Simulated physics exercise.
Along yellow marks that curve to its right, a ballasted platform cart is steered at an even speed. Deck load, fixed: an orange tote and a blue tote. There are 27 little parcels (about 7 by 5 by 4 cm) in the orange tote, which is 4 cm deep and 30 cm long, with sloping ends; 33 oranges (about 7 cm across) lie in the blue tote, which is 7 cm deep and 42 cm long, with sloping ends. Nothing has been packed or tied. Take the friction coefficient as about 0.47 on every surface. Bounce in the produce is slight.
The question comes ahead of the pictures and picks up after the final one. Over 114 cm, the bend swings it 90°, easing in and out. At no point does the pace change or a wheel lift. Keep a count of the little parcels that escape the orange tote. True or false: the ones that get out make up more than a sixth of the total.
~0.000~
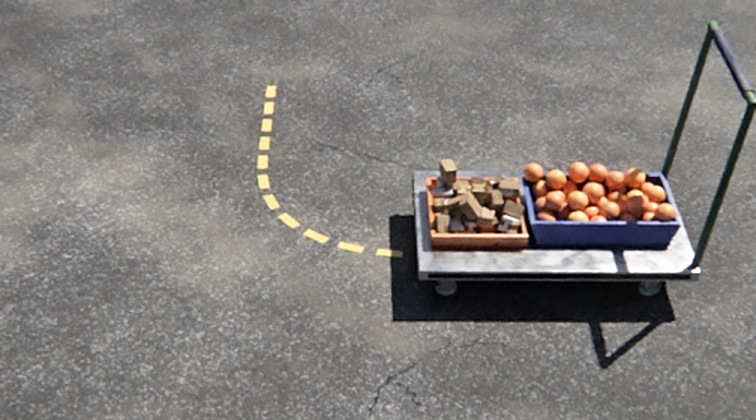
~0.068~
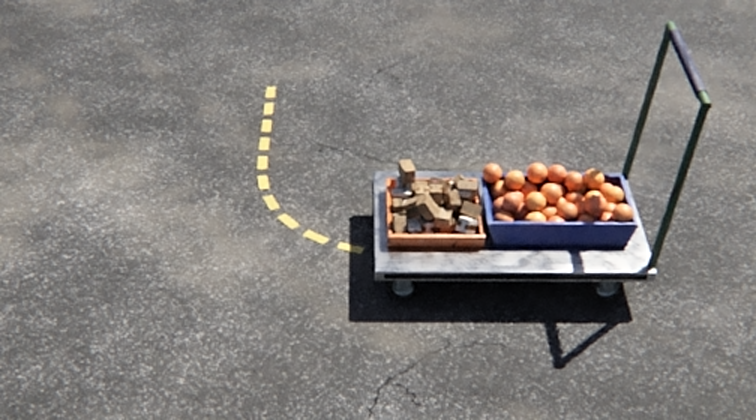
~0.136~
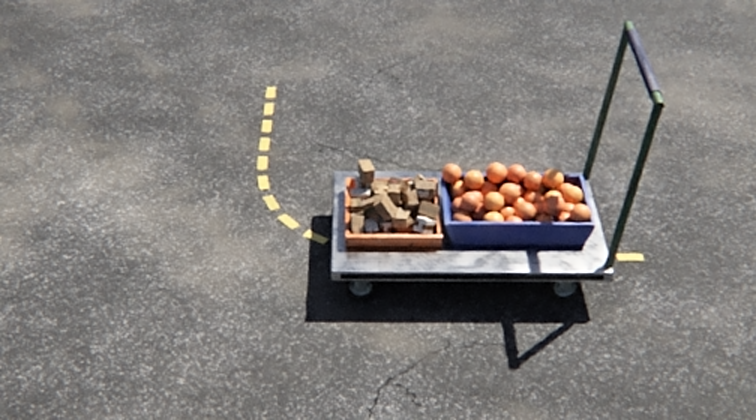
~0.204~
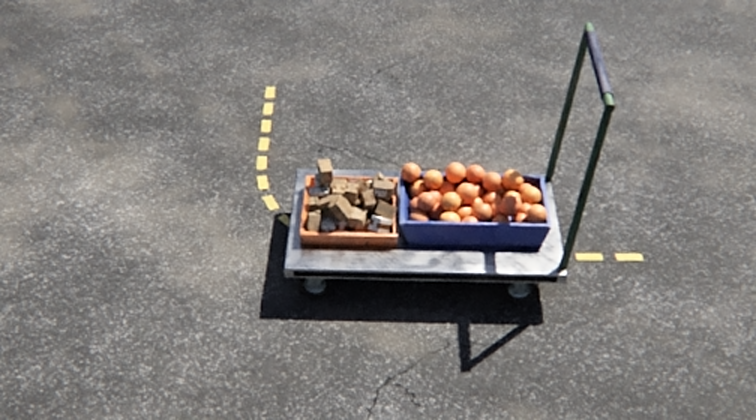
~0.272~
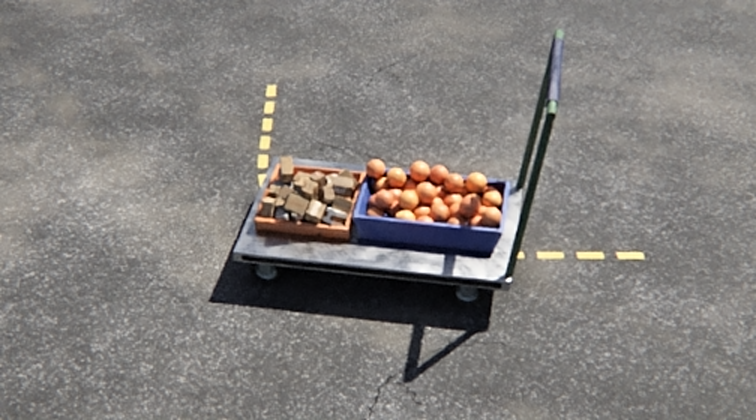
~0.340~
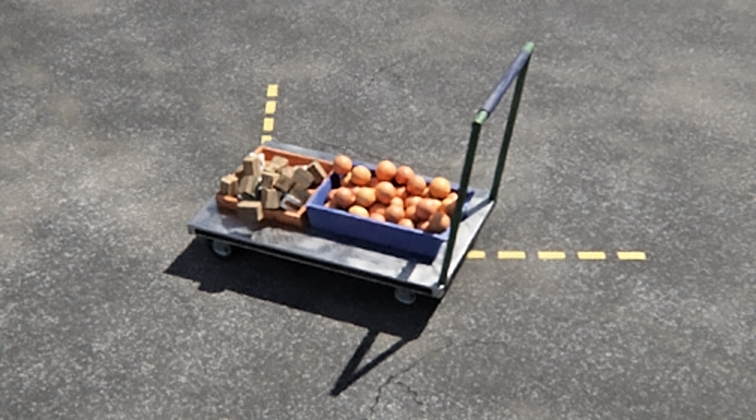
True.
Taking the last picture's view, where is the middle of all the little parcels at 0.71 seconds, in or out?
At about (240, 79).
After 0.43 s, 5 of 27 out of the orange tote and 0 of 33 out of the blue tote.
After 0.54 s, 8 of 27 out of the orange tote and 0 of 33 out of the blue tote.
After 0.71 s, 8 of 27 out of the orange tote and 4 of 33 out of the blue tote.
When it is over (at 1.16 s), 9 of 27 out of the orange tote and 6 of 33 out of the blue tote. Asked share, 9 of 27, 33 per cent.
